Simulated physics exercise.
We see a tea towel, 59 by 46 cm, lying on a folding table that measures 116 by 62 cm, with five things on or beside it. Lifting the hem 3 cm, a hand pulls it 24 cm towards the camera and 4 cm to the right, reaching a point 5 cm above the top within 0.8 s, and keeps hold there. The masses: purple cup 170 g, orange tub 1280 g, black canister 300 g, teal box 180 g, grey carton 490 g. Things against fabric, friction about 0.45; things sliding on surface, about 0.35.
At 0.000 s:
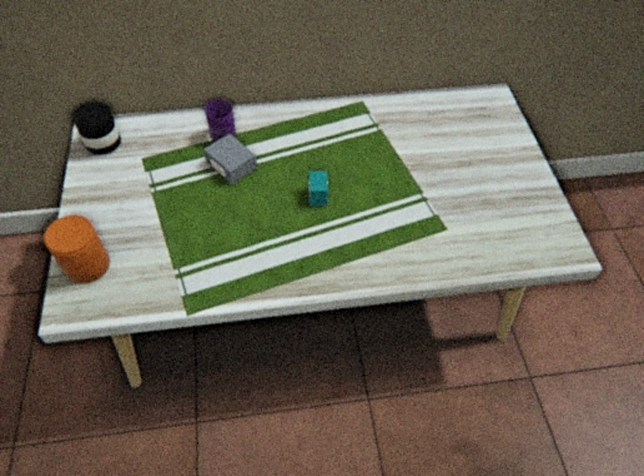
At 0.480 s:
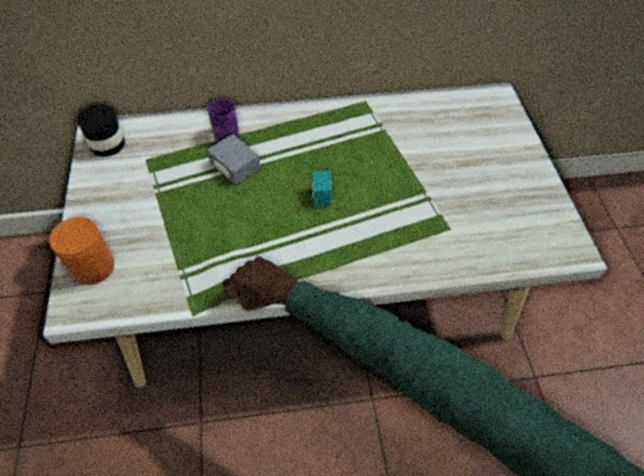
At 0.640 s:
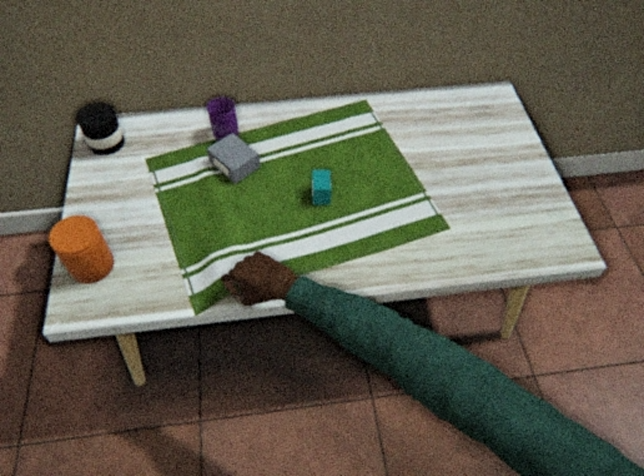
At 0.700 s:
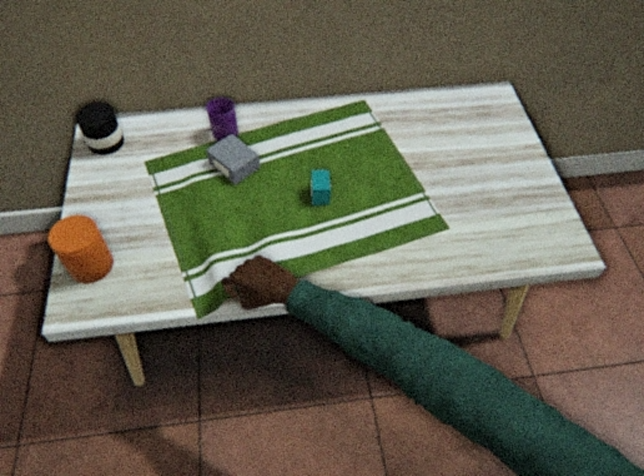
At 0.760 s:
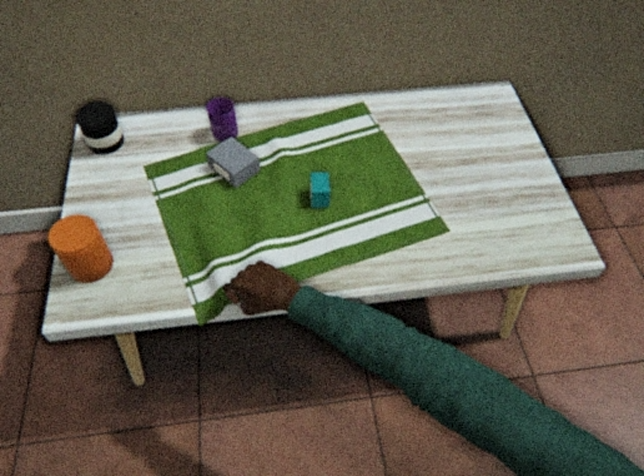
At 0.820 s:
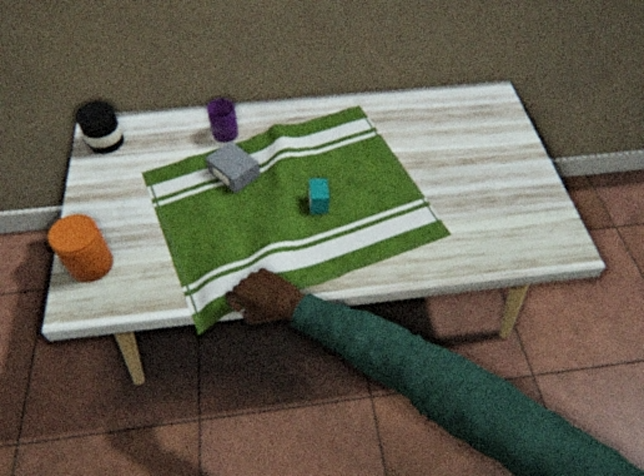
On a pale wooden table against a wall, a green-and-white tea towel lies under a grey carton and a teal box, near a purple cup, orange tub and black canister. A hand grips the towel's near edge and draws it slightly towards the camera, wrinkling the cloth and shifting the carton and box a little.
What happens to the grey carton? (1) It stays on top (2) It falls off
(1) It stays on top.
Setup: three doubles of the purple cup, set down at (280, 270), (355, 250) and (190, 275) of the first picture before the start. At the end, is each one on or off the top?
First leaves the top, second leaves the top, third leaves the top.
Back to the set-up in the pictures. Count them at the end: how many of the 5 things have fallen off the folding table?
All told, 0.
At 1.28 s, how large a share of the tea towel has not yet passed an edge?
I'd estimate close to 70 per cent.
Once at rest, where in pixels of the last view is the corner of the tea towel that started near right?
That corner comes to rest close to (466, 292) in the last view.
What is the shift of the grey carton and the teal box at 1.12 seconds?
Estimate: Grey carton near 15 cm, teal box near 15 cm.
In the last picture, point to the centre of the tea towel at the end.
I'd point to about (295, 267).
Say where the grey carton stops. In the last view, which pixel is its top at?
You'll find it ending up somewhere near (228, 236).
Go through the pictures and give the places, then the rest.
Shows, grey carton (230, 152); tea towel corners (187, 316) (141, 159) (363, 101) (448, 230), in the first picture.
Shows, purple cup (222, 108); tea towel corners (145, 160) (366, 101); grip (238, 297), in the second picture.
Shows, tea towel corners (145, 159) (366, 100); grip (237, 293), in the third picture.
Shows, tea towel corners (144, 162) (364, 100); grip (237, 296), in the fourth picture.
Shows, grey carton (233, 155); teal box (320, 182); tea towel corners (143, 166) (363, 102); grip (239, 301), in the fifth picture.
Shows, grey carton (232, 160); tea towel corners (142, 173) (359, 106) (451, 235); grip (241, 309), in the sixth picture.
By 1.0 s, 90 % of the tea towel is still over the top; grey carton 10 cm off its start, teal box 8 cm off its start.
By 1.1 s, 80 % of the tea towel is still over the top; grey carton 17 cm off its start, teal box 15 cm off its start.
By 1.3 s, 70 % of the tea towel is still over the top; grey carton 23 cm off its start at (228, 228), teal box 22 cm off its start at (327, 261).
By 1.4 s, 65 % of the tea towel is still over the top; grey carton 25 cm off its start, teal box 25 cm off its start.
By 3.0 s, 65 % of the tea towel is still over the top; grey carton 25 cm off its start at (228, 236), teal box 25 cm off its start at (331, 273).
